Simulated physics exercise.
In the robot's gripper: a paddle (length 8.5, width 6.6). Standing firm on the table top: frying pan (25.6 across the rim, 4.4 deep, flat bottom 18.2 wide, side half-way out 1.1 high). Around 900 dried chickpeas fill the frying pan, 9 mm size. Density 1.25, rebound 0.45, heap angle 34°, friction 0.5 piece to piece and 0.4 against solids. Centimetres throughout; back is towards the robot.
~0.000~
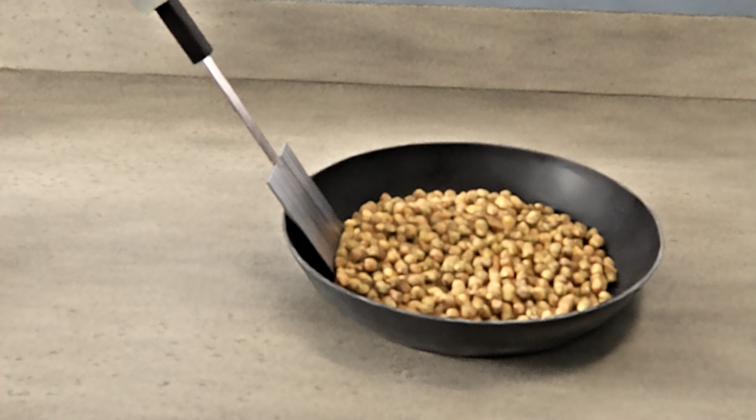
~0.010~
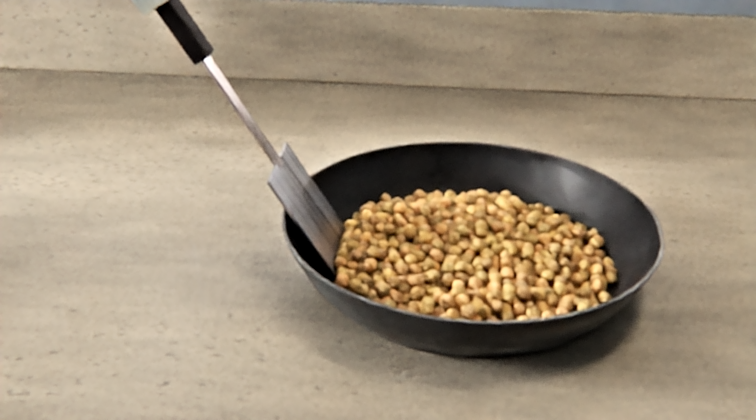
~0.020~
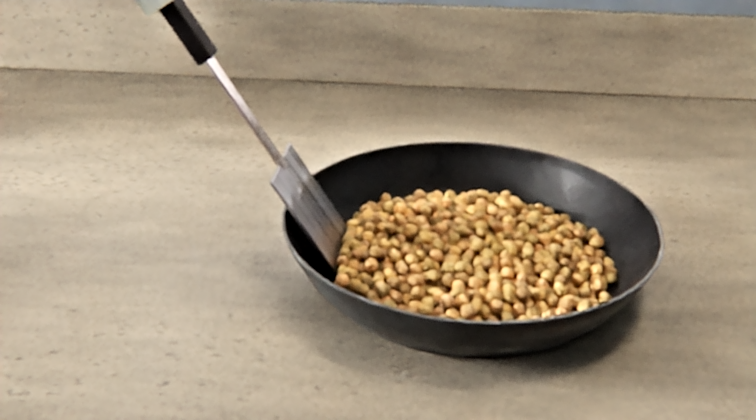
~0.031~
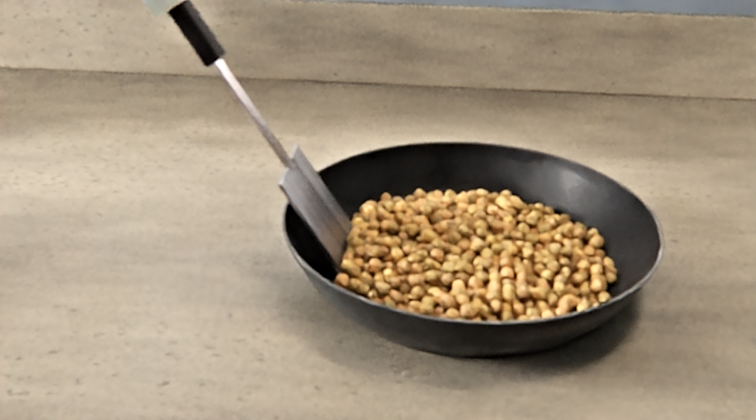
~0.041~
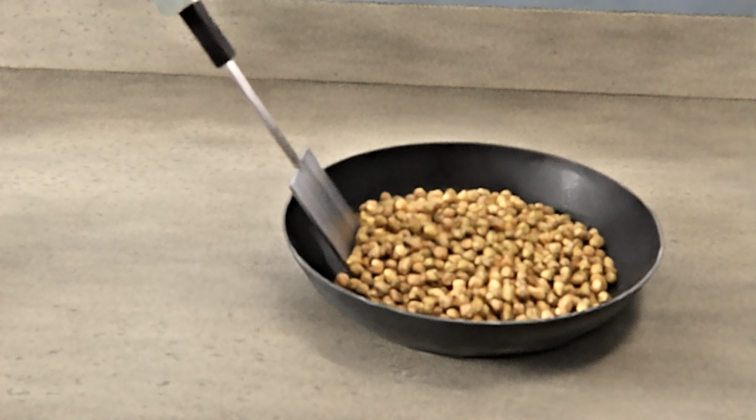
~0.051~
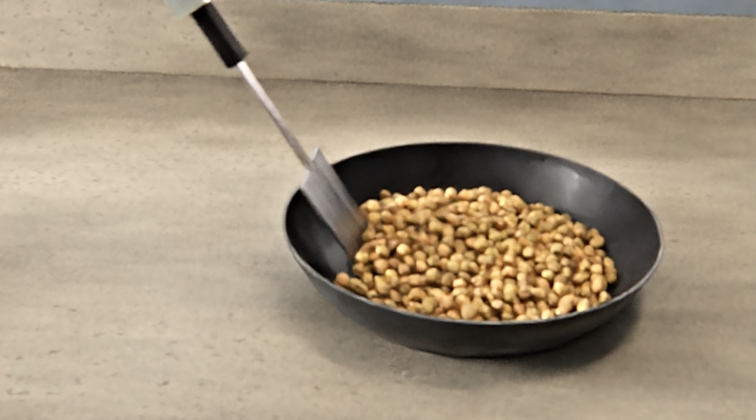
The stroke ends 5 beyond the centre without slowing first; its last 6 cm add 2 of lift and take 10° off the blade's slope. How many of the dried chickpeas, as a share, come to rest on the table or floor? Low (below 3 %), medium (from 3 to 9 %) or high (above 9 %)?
Share on the table or floor: Low (below 3 %).
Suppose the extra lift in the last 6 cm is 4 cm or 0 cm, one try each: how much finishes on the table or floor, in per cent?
Some 0 and 0 per cent.
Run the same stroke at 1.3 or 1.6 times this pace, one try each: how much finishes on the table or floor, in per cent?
Some 0 and 5 per cent.
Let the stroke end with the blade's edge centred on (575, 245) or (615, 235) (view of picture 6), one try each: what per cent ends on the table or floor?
About 0 and 15 per cent.
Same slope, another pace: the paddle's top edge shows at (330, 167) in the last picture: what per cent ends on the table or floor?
Some 5 per cent.
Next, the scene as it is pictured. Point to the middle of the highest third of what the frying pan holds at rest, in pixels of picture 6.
At about (579, 245).
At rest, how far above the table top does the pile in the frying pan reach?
About 5.0 cm.
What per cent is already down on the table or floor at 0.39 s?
Roughly 0 per cent.
By 0.11 s, sloping 58°, highest piece 5 above the table; 900 in the frying pan.
By 0.16 s, sloping 54°, highest piece 5 above the table; 900 in the frying pan.
By 0.39 s, sloping 48°, highest piece 5 above the table; 900 in the frying pan.
By 1.44 s, sloping 48°, highest piece 5 above the table; 900 in the frying pan.
Final count, 900 in the frying pan. That is 0 % on the table or floor.
